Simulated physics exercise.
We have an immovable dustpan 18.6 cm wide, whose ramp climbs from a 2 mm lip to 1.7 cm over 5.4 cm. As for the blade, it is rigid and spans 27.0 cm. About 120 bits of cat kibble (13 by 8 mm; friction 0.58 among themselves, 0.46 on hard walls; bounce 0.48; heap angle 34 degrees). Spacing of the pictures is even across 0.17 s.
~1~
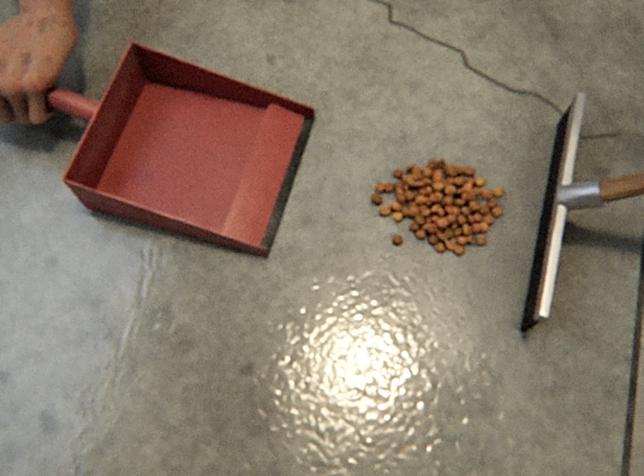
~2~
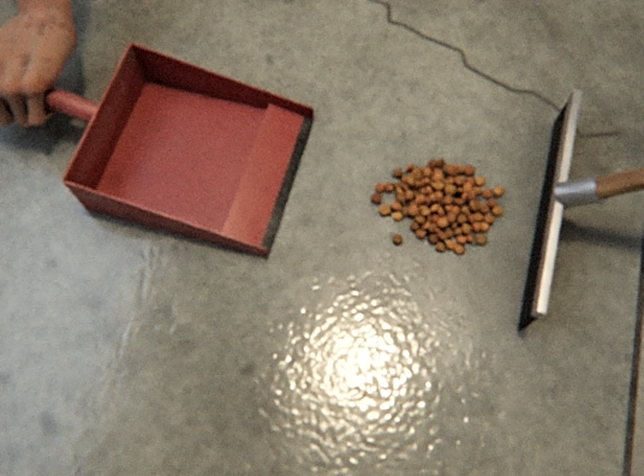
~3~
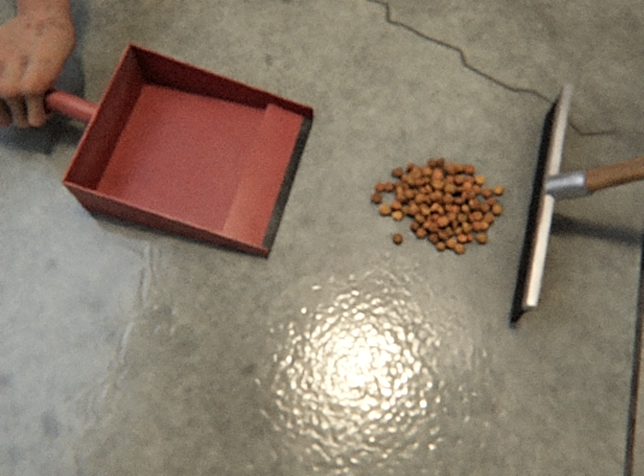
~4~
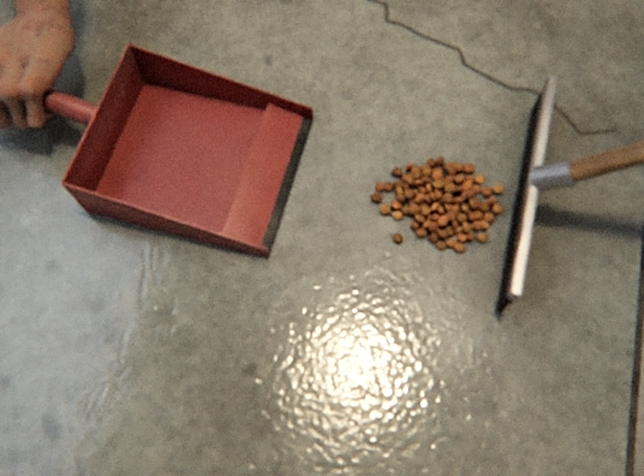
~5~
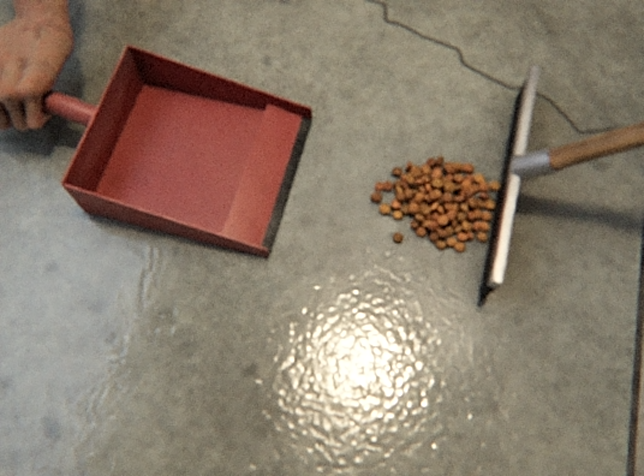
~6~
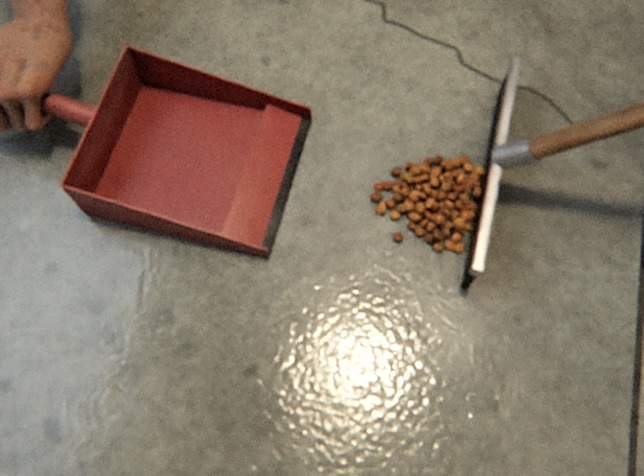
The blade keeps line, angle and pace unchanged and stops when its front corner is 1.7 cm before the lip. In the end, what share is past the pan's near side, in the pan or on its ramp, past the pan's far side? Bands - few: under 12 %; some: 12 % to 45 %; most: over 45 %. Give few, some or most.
Near side: Few, pan: Some, far side: Some.
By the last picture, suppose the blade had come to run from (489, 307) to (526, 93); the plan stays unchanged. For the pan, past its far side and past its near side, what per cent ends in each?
Per cent by place - pan 50, far side 5, near side 5.
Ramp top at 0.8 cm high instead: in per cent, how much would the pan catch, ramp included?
45 %.
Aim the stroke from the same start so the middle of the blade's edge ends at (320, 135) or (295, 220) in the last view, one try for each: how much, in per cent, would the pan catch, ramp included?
Close to 55 and 55 percent, in that order.
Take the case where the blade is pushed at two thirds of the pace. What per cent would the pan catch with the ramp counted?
Then roughly 35 per cent.
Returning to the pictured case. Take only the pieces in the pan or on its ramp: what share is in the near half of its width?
Something like 10 in a hundred.
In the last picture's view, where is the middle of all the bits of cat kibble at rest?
I'd put it at about (297, 144).
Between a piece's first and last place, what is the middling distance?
Median shift: Approx. 18 cm.
Then, 0.17 s after the last picture, middle of the blade 12 cm from the lip; 0 % over the lip, far side 10 %, near side 0 %.
Then, 0.29 s after the last picture, middle of the blade 4 cm from the lip; 5 % over the lip, far side 20 %, near side 0 %.
Then, 0.53 s after the last picture, middle of the blade 2 cm from the lip; 35 % over the lip, far side 25 %, near side 0 %.
In the end, near side 0 %, pan 35 %, far side 25 %, in front of the lip or behind the blade 40 %.
